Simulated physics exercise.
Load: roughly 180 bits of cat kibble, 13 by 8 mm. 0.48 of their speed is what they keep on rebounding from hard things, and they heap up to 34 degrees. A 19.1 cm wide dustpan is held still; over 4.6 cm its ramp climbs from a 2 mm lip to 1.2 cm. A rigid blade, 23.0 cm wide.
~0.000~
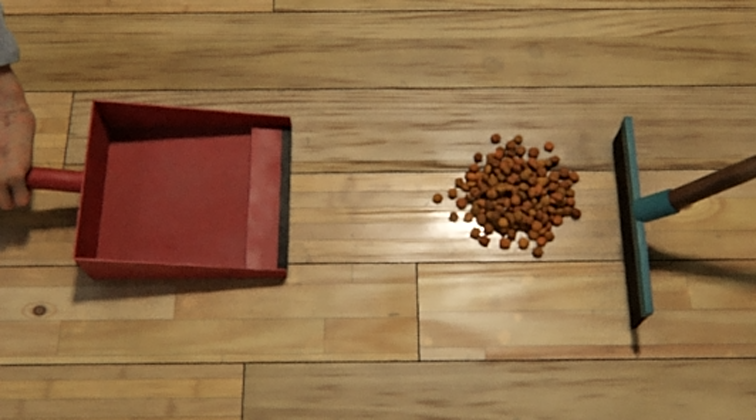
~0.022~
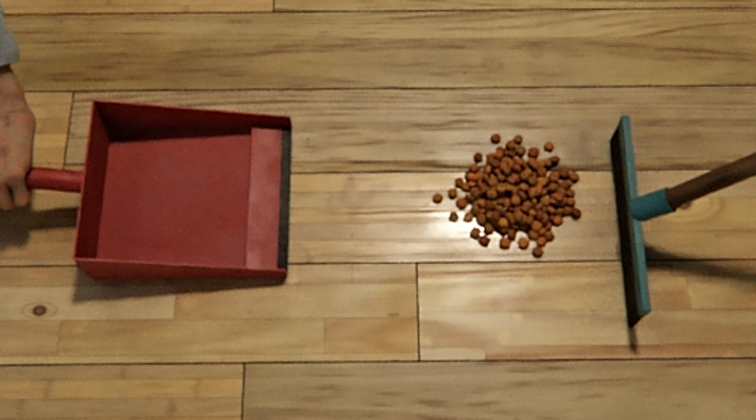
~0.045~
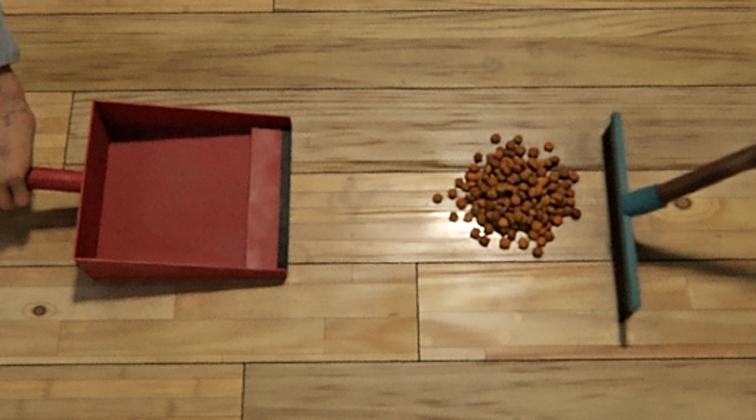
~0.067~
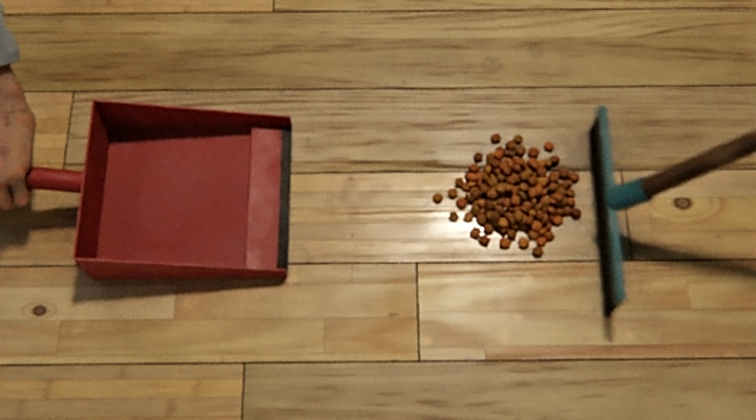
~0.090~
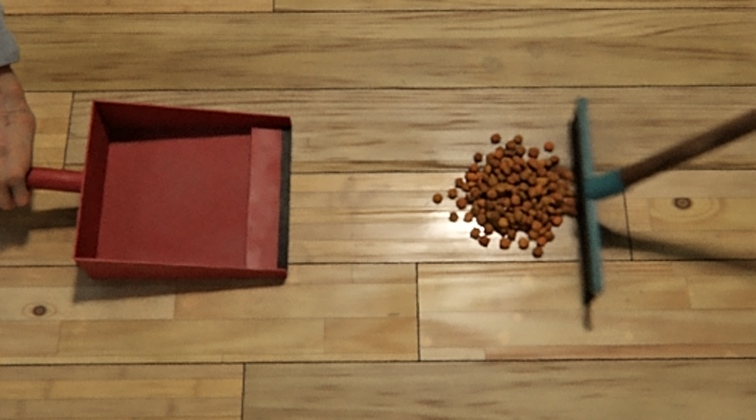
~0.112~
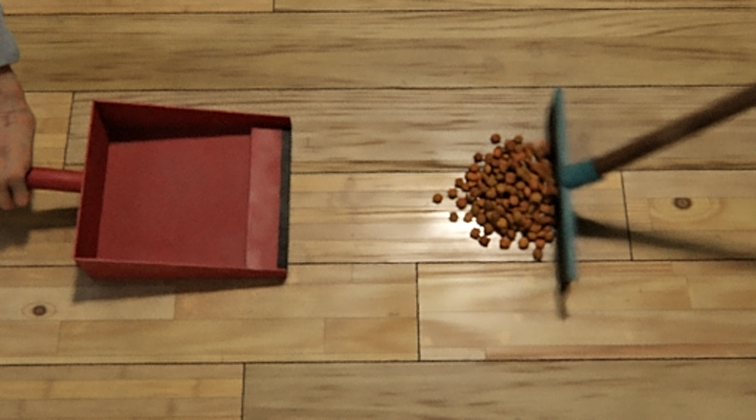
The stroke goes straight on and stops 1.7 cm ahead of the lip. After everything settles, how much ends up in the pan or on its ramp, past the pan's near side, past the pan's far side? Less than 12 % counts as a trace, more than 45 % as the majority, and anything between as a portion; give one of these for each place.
In the pan or on its ramp - a portion, past the pan's near side - a trace, past the pan's far side - a portion.
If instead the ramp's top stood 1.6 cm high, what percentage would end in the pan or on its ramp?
About 40 %.
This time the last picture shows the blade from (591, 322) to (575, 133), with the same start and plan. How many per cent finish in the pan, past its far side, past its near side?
You'd see pan at 40, far at 10 and near at 15.
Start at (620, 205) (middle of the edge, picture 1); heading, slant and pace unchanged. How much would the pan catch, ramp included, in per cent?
Estimate: ~ 30 %.
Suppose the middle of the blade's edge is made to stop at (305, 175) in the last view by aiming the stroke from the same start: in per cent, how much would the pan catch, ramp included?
Some 60 percent.
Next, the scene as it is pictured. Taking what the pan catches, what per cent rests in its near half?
I'd put it near 30 per cent.
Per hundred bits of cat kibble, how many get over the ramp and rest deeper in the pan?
Around 20 in a hundred.
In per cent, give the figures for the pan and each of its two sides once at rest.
Final shares - pan: 40%, near side: 5%, far side: 40%.
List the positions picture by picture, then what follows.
Blade from (647, 312) to (626, 124), moved 0.0 cm, 0 of the pieces shifted so far; middle of the pieces at (517, 193); pan at (179, 200), in the first picture.
Blade from (644, 311) to (624, 123), moved 0.3 cm, 0 of the pieces shifted so far; middle of the pieces at (517, 193), in the second picture.
Blade from (634, 306) to (615, 119), moved 1.4 cm, 0 of the pieces shifted so far; middle of the pieces at (517, 193), in the third picture.
Blade from (619, 300) to (601, 113), moved 3.1 cm, 0 of the pieces shifted so far; middle of the pieces at (517, 193), in the fourth picture.
Blade from (597, 290) to (581, 105), moved 5.5 cm, 3 of the pieces shifted so far; middle of the pieces at (517, 193), in the fifth picture.
Blade from (572, 278) to (558, 95), moved 8.5 cm, 67 of the pieces shifted so far; middle of the pieces at (509, 192); pan at (179, 200). The blade's pace is about 1.37 m/s, heading 27 degrees away from the viewer's side, in the sixth picture.
Then, at 0.24 s, middle of the blade 16 cm from the lip; 0 % over the lip, far side 15 %, near side 0 %.
After 0.33 s, middle of the blade 5 cm from the lip; 0 % over the lip, far side 35 %, near side 5 %.
Then, at 0.55 s, middle of the blade 2 cm from the lip; 40 % over the lip, far side 40 %, near side 5 %.
By 1.2 s all is still; pan 40 %, near side 5 %, far side 40 %, in front of the lip or behind the blade 15 %.
